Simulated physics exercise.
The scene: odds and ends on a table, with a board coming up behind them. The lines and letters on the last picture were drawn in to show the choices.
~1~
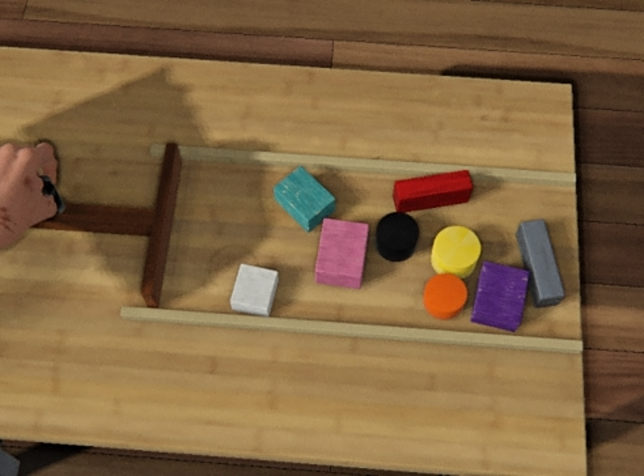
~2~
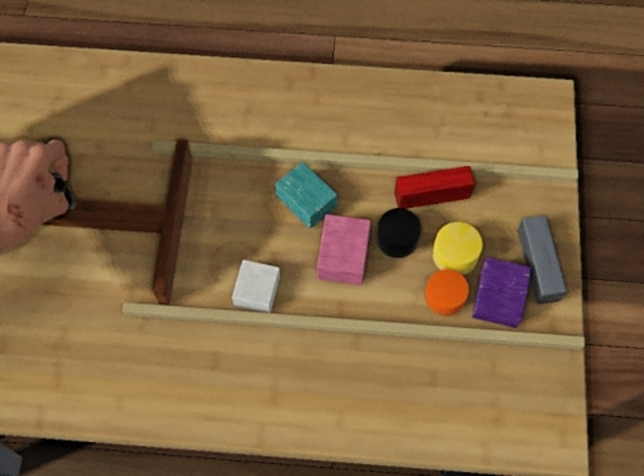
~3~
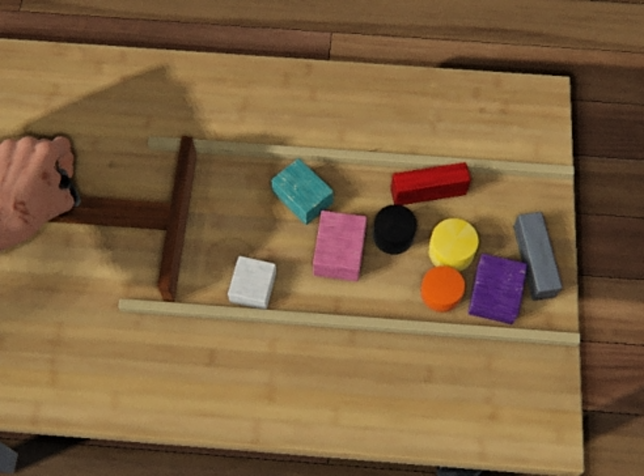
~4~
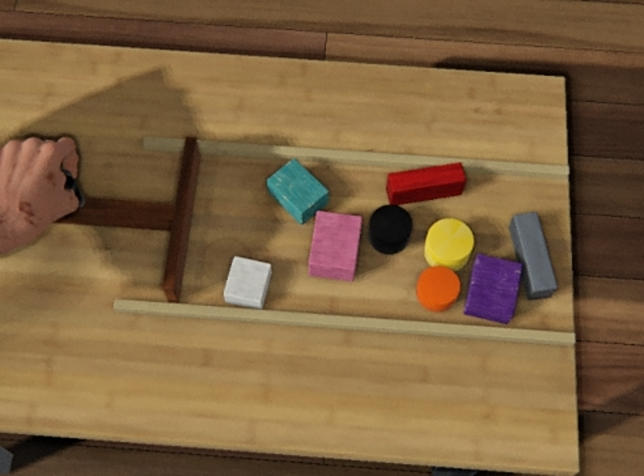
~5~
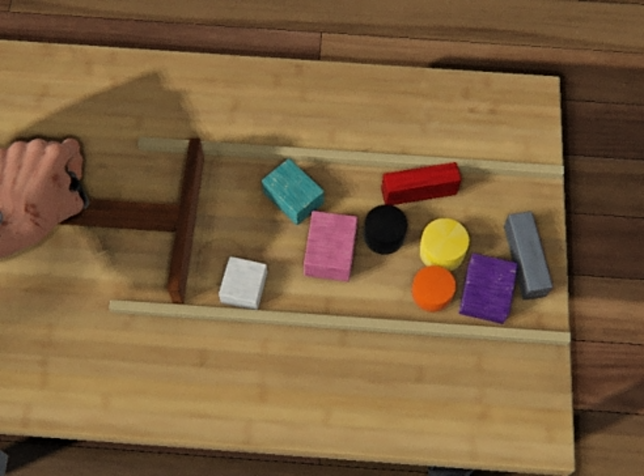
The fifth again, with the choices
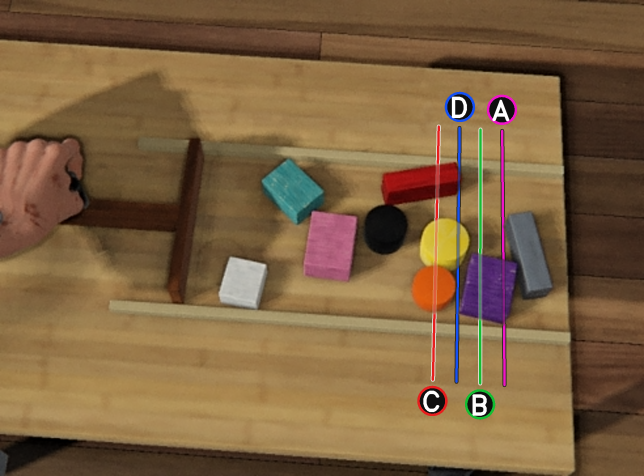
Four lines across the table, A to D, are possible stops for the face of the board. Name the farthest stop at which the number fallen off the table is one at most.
No farther than D.
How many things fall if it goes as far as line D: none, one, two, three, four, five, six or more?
In all, one.
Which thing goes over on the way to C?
The grey stick goes over.
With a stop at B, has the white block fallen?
No.
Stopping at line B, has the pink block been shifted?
Yes.
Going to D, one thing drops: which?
The grey stick goes over.
On the marked copy, A at (503, 250); B at (480, 249); C at (436, 246); D at (458, 247).
Taking D. A third of the way, board (283, 218); white block (303, 286); turquoise block (322, 198).
Two thirds of the way, board (382, 224); purple block (498, 297); yellow tin (482, 246).
When it is over, board (458, 230); grey stick over the edge; purple block (565, 302); one fallen.
As for the rest, A drops five; B drops three; C is within the limit but short.
